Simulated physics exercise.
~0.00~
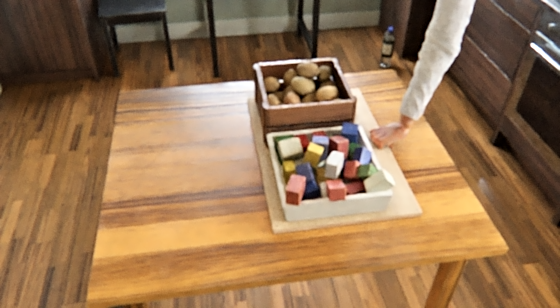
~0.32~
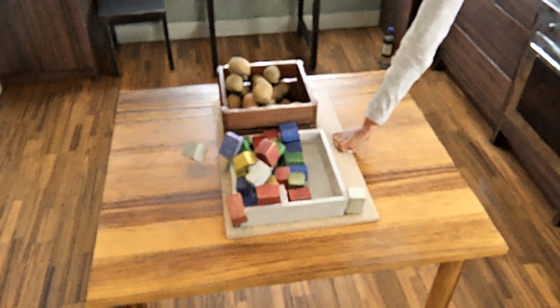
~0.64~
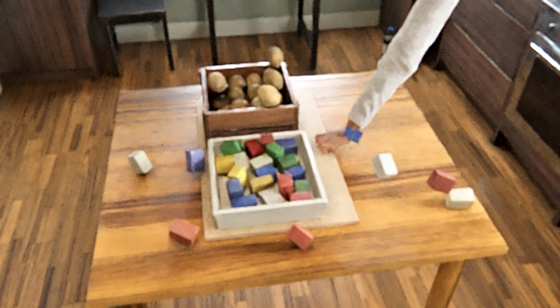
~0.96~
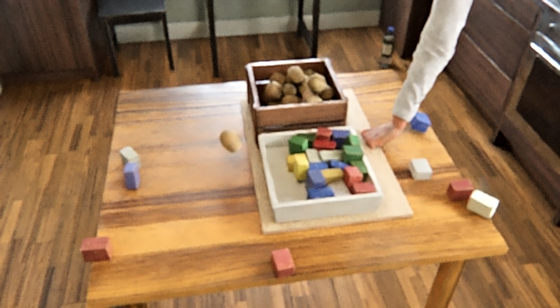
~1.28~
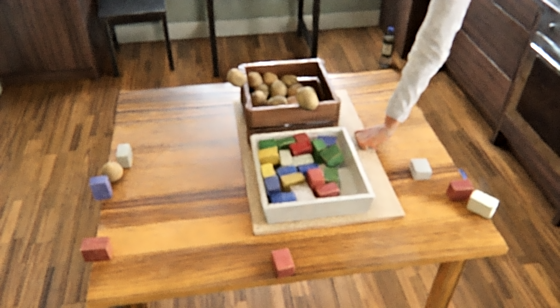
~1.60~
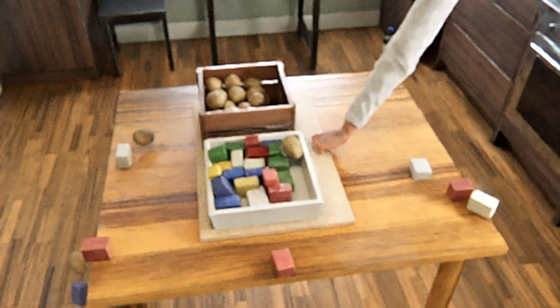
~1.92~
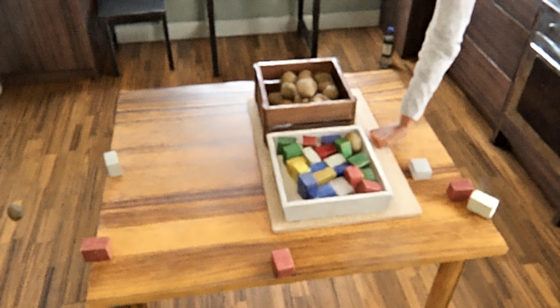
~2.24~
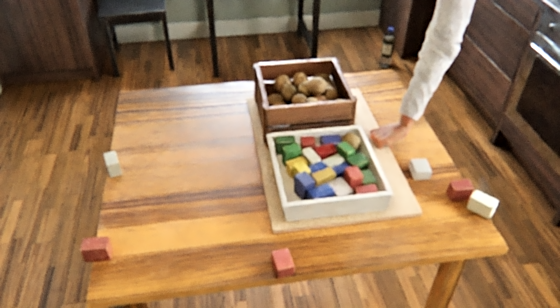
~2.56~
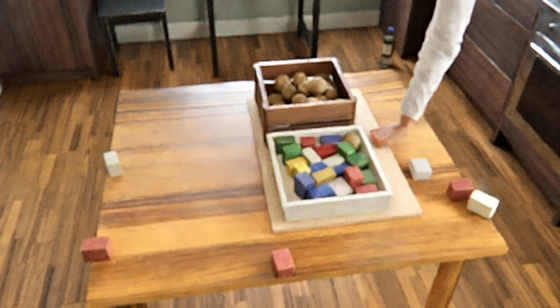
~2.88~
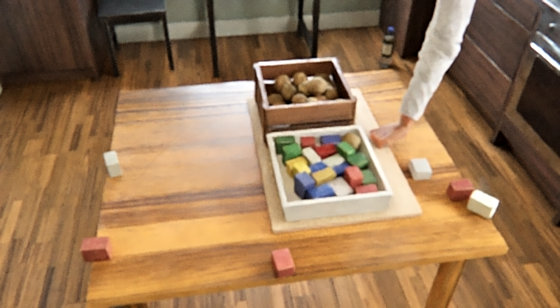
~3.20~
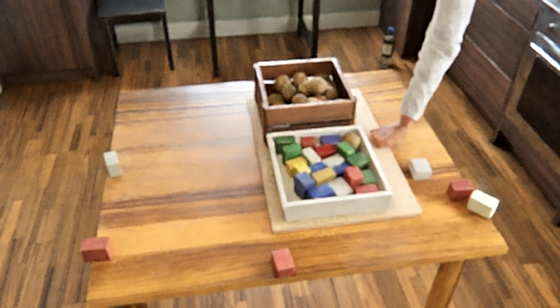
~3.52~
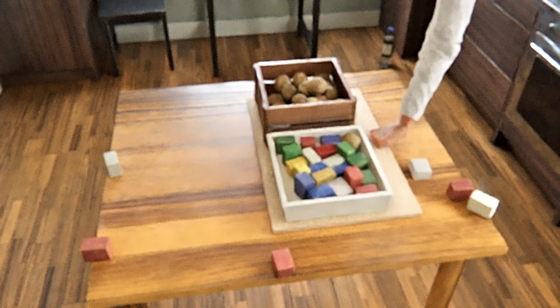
On a wooden table in a room with a plank floor, a hand rests by a board that shakes left and right, scattering coloured blocks from a white tray and a few potatoes from a wooden one, until it stops with most goods still inside and several blocks near the table's edges.
